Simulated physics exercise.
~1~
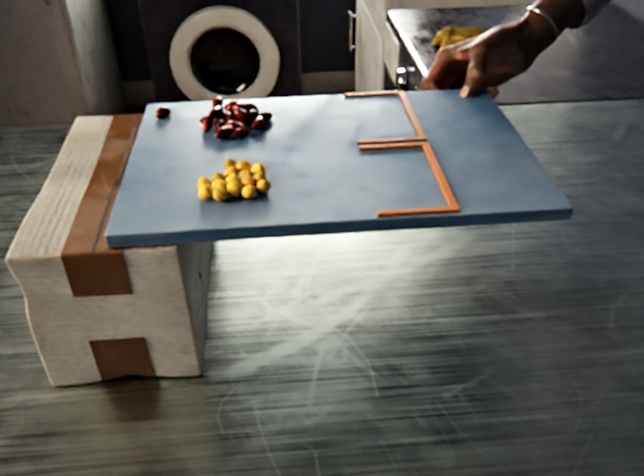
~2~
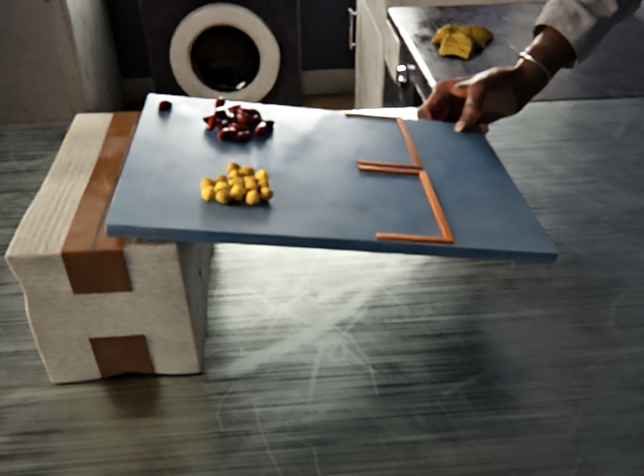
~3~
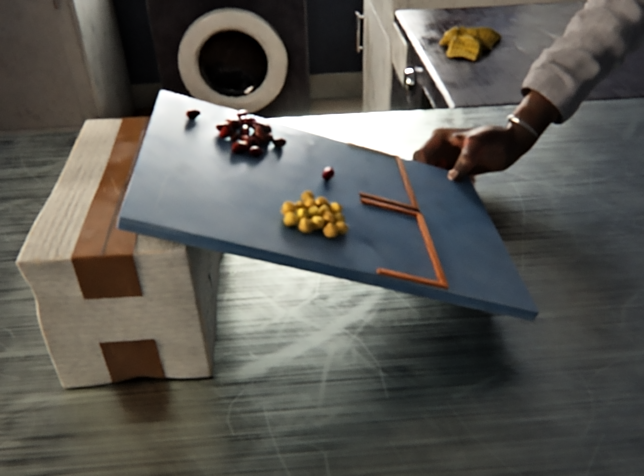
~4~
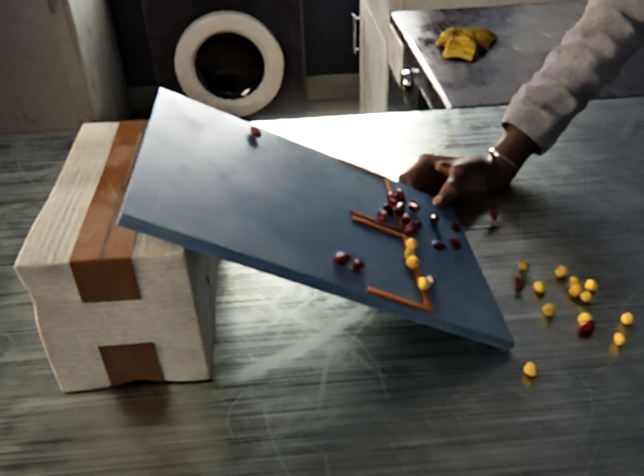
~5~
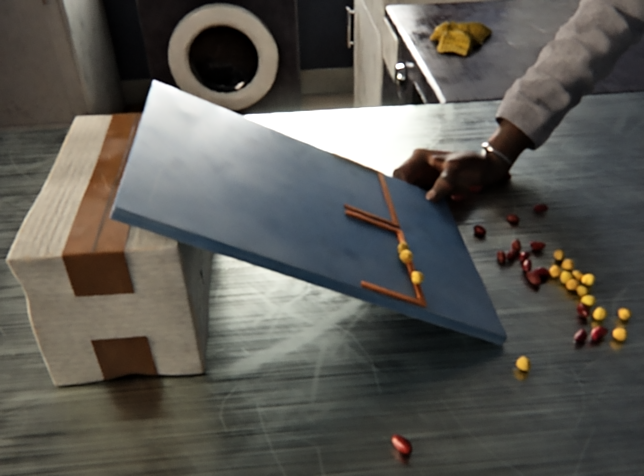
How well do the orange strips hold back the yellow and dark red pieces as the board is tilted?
They fail to hold back either group. Most of the yellow pieces and all of the dark red ones get past, with only a few yellow ones left at the strip.
